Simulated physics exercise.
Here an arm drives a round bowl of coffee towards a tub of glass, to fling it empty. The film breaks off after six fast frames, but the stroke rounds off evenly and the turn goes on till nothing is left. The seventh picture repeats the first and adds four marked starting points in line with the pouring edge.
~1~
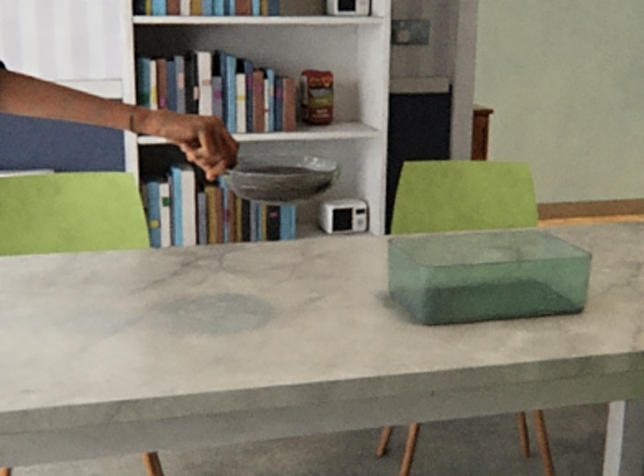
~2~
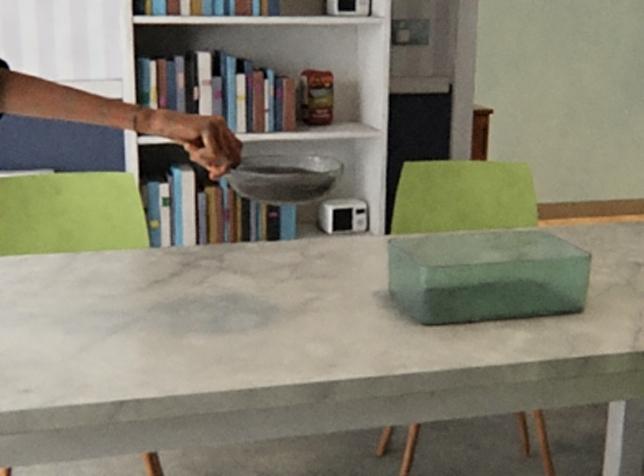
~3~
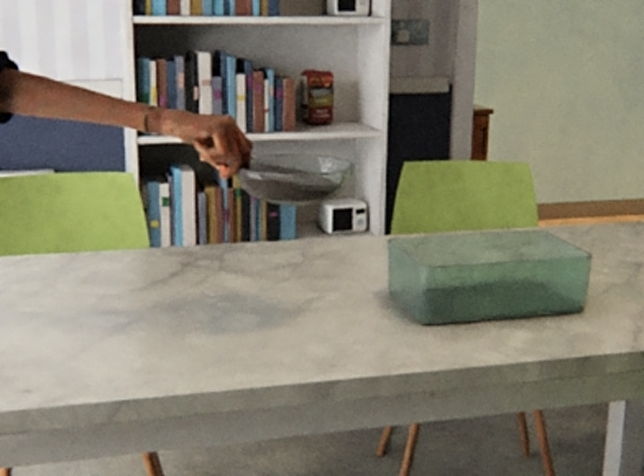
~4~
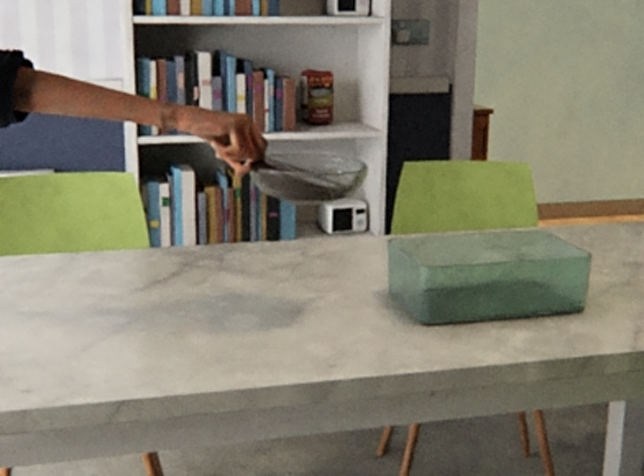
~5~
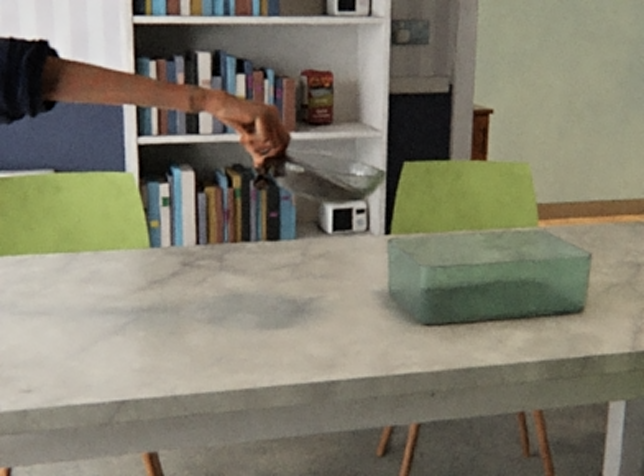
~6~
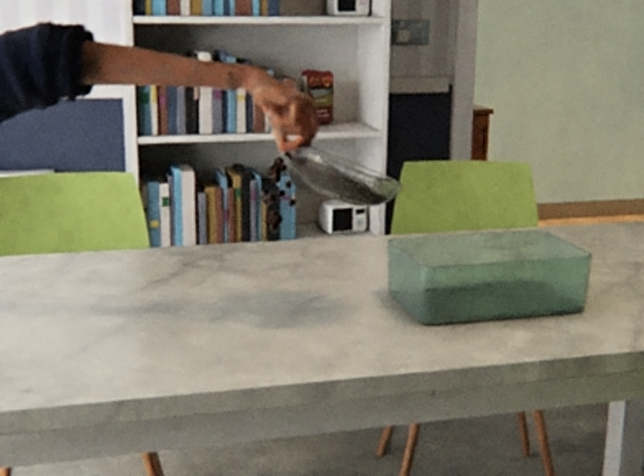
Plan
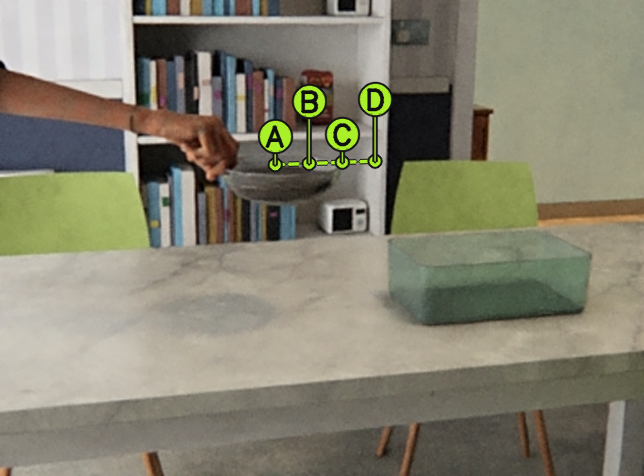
A clear round bowl of coffee, held by a hand at its left edge, moved right above the table toward a green glass tub, then tilted down to the right as dark coffee slopped over its rim.
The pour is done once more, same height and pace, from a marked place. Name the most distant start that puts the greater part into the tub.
Place A just does it.
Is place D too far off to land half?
No, not at all.
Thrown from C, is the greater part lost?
No.
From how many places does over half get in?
All four.
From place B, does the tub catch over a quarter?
Yes.
On the marked copy, A at (275, 164); B at (309, 163); C at (342, 162); D at (375, 161).
With A, about 69 % lands in the tub, 24 % falls short and 7 % goes beside or beyond.
With B, about 85 % lands in the tub, 8 % falls short and 7 % goes beside or beyond.
With C, about 79 % lands in the tub, 6 % falls short and 15 % goes beside or beyond.
With D, about 86 % lands in the tub, 7 % falls short and 7 % goes beside or beyond.
